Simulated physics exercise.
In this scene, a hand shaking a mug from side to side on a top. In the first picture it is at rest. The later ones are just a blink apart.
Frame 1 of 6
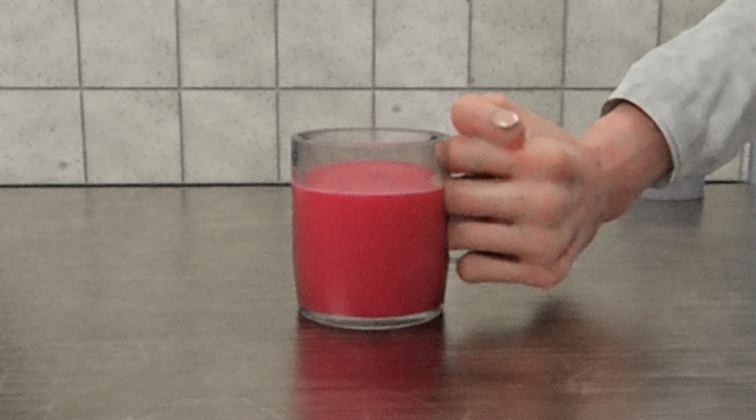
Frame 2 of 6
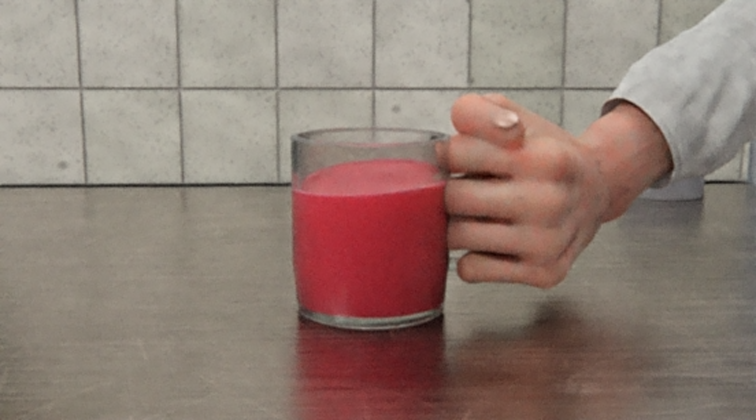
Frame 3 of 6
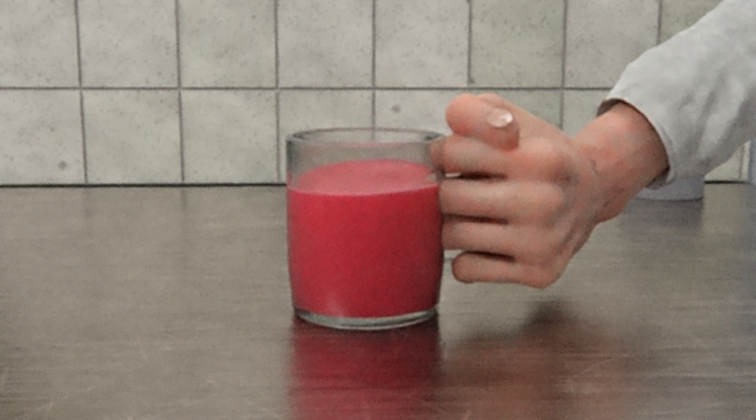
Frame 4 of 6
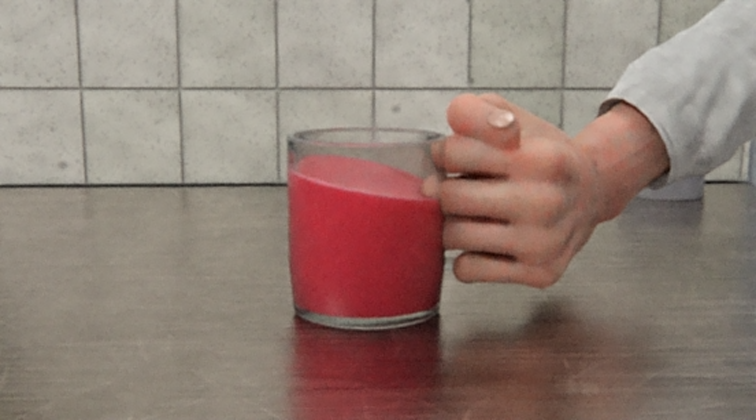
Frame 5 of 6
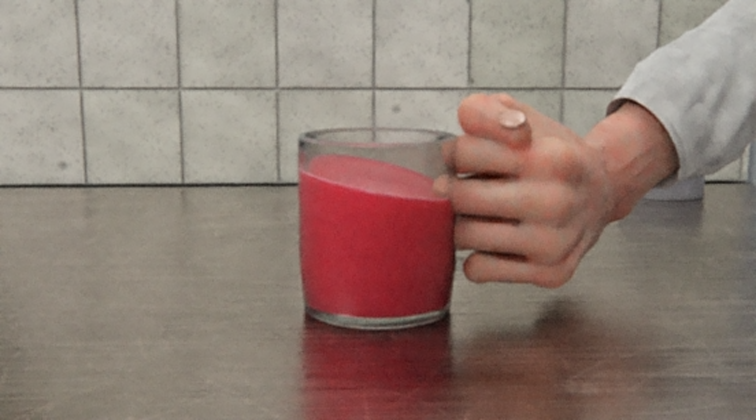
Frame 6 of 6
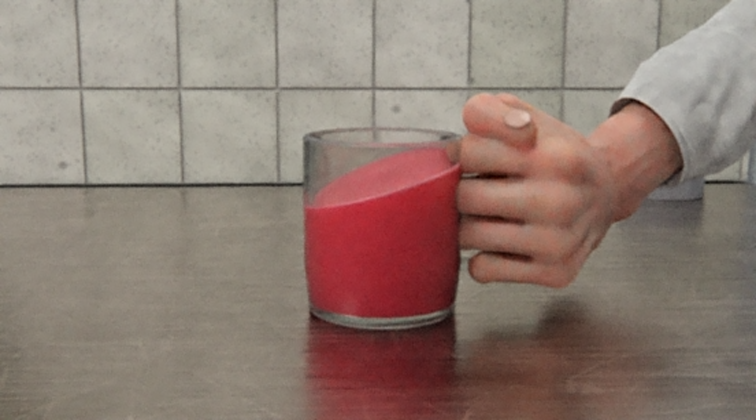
A hand gripping a glass mug of pinkish-red liquid shook it slightly from side to side on a dark tabletop, and the liquid sloshed up on the left, then higher on the right.
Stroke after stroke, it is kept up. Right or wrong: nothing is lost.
Wrong.
Next, the highest wave so far goes over the rim.
Finally, the highest wave so far goes over the rim; some is on the top.
